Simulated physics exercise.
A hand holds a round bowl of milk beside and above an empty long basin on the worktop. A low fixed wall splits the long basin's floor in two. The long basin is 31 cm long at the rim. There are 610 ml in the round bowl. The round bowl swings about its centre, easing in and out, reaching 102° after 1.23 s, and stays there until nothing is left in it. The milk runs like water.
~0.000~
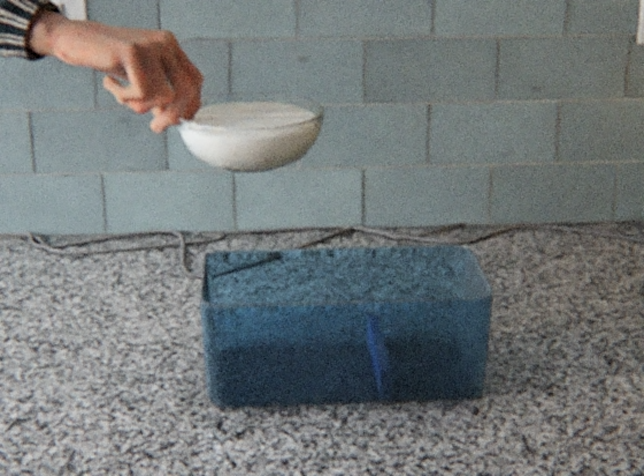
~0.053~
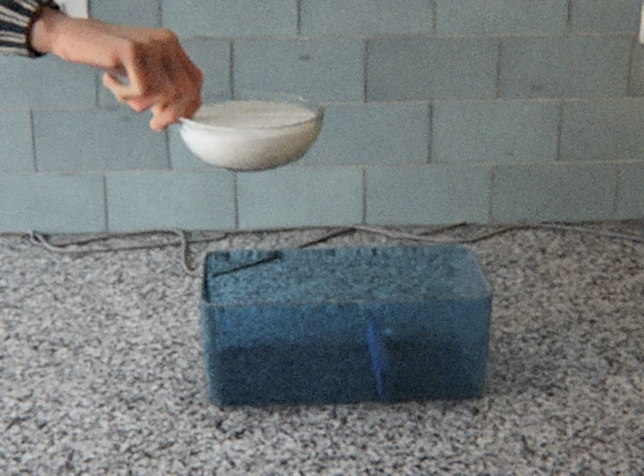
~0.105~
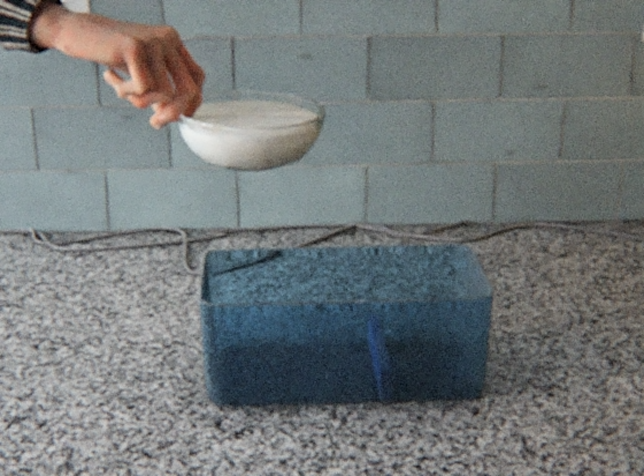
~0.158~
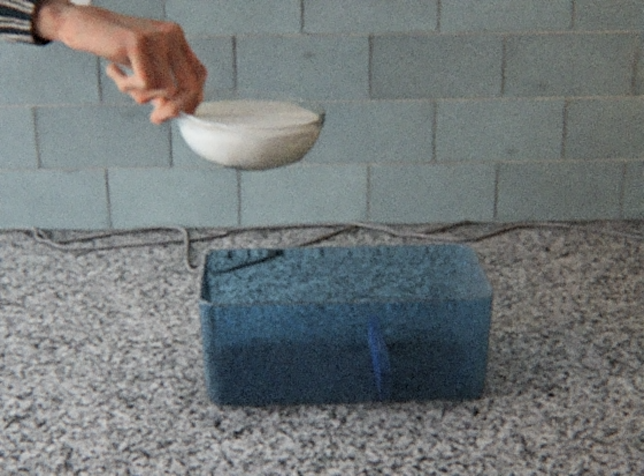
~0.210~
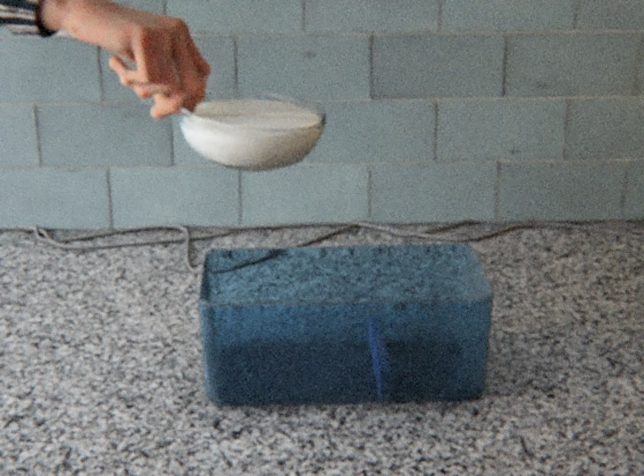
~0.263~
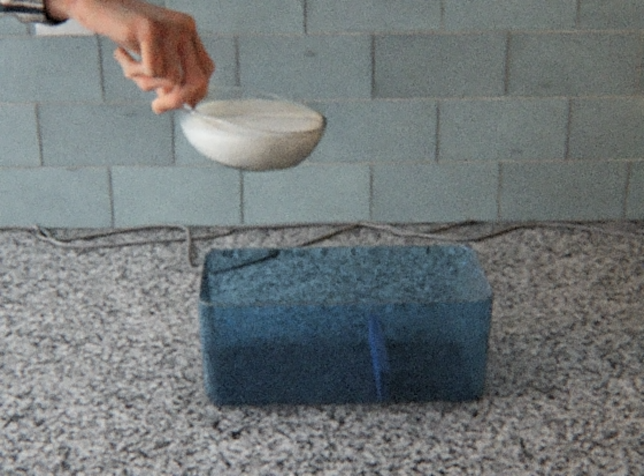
The footage shows a hand holding a round glass bowl of milk above a long blue basin on a speckled worktop, before a tiled wall; the bowl stays nearly still at first, then tilts slightly, its right rim dipping.
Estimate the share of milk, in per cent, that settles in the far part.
About 61 per cent.
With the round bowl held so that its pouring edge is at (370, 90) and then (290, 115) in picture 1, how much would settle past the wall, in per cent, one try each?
In turn about 75 and 20 per cent.
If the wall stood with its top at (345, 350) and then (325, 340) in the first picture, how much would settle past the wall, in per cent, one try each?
In turn about 80 and 90 per cent.
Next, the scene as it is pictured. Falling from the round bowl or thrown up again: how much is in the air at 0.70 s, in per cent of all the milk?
About 42 per cent.
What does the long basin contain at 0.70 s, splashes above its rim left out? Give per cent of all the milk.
Near 28 in a hundred.
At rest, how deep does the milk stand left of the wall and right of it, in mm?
Some 8 mm on the left and 26 mm on the right.
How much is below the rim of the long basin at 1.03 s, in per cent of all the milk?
Near 94 in a hundred.
After 0.70 s the tilt is 62° and 31 per cent is still to pour, 6 is left of the wall and 21 right of it.
After 1.03 s the tilt is 95° and 1 per cent is still to pour, 33 is left of the wall and 61 right of it.
After 1.36 s the tilt is 102° and 0 per cent is still to pour, 38 is left of the wall and 61 right of it.
After 1.73 s the tilt is 102° and 0 per cent is still to pour, 38 is left of the wall and 61 right of it.
In the end 38 per cent lies left of the wall, 61 right of it and 1 outside.
